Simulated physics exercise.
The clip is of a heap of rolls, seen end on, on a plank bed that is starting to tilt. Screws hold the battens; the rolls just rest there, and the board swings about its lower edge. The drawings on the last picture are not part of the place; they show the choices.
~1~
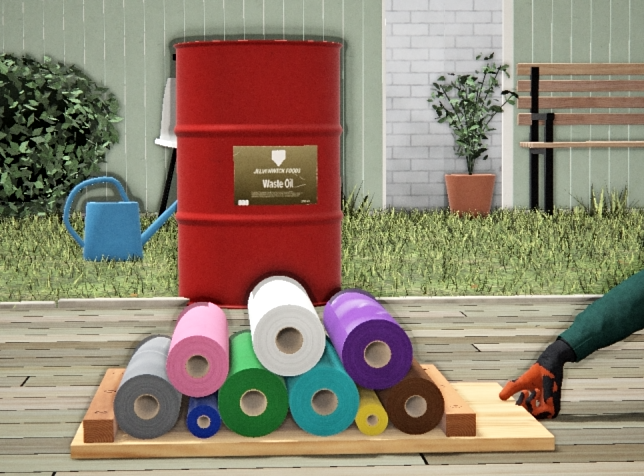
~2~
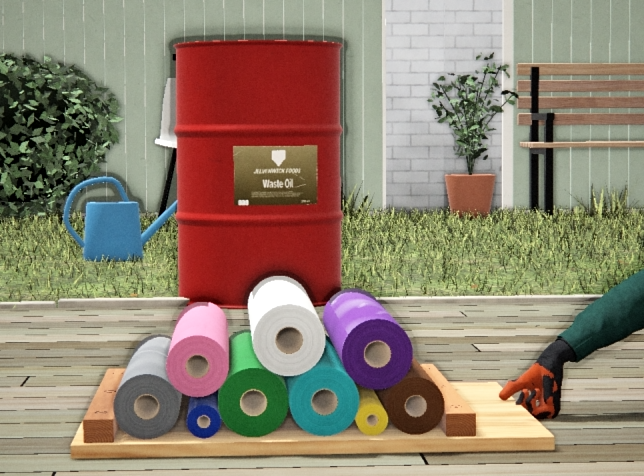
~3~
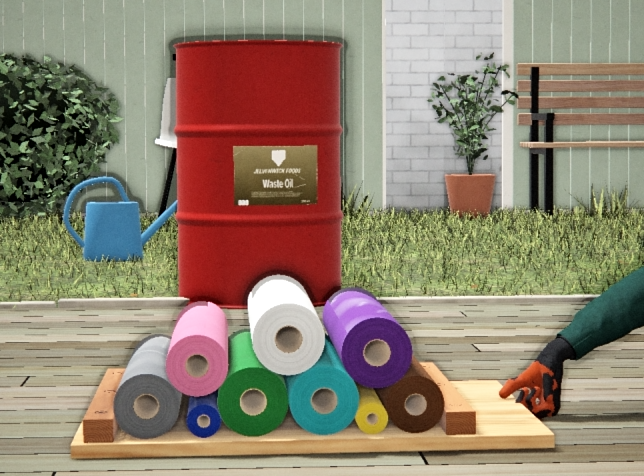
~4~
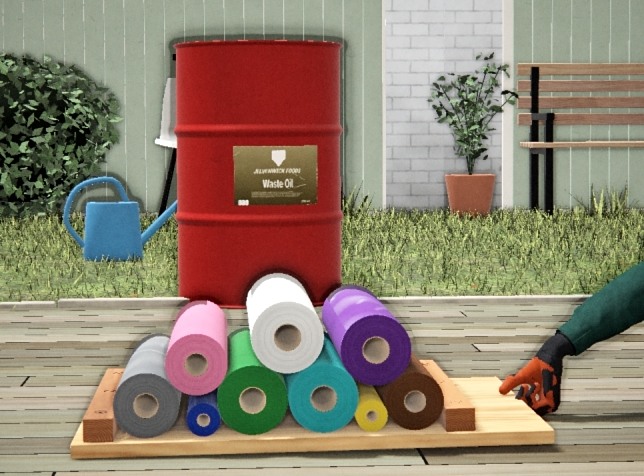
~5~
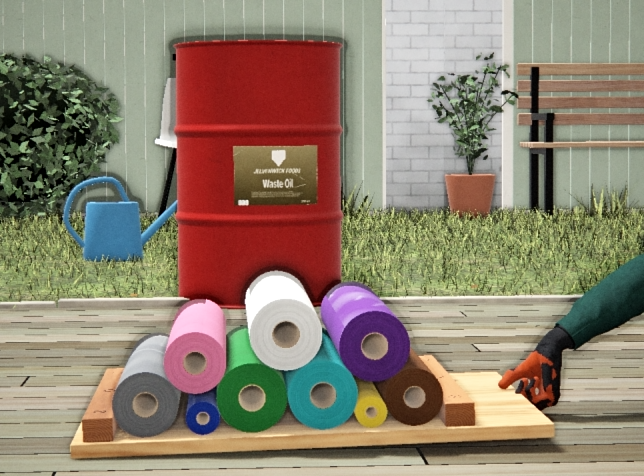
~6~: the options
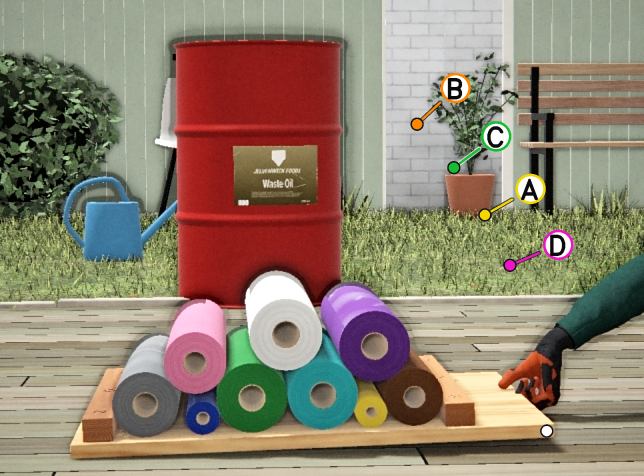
The video shows colourful rolls stacked between two battens on a wooden board in front of a red waste oil drum, as a gloved hand at the right slightly lifts the board's right end, with the rolls staying stacked.
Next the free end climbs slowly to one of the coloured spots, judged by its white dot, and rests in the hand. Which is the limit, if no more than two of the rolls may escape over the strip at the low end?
Raise it to B.
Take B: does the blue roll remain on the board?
The blue roll: Yes.
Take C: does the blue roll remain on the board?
The blue roll: Yes.
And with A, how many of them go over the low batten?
With A, none.
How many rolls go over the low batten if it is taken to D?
The count is none.
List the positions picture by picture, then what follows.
The first frame shows purple roll (377, 354); white roll (289, 340); board (306, 406).
The second frame shows board (306, 406); grey roll (147, 406).
The third frame shows board (306, 405); yellow roll (372, 419); brown roll (415, 404); grey roll (147, 406).
The fourth frame shows board (306, 403); grey roll (146, 405); blue roll (204, 419).
The fifth frame shows board (305, 400); grey roll (145, 404); blue roll (203, 418).
On the marked copy, A at (485, 215); B at (417, 124); C at (454, 168); D at (510, 265); the white dot at (547, 431).
Taking B. A third of the way, board at 22°.
Two thirds of the way, board at 42°.
When it is over, board at 43°, none over the low batten.
As for the rest, A none over the low batten; C none over the low batten; D none over the low batten.
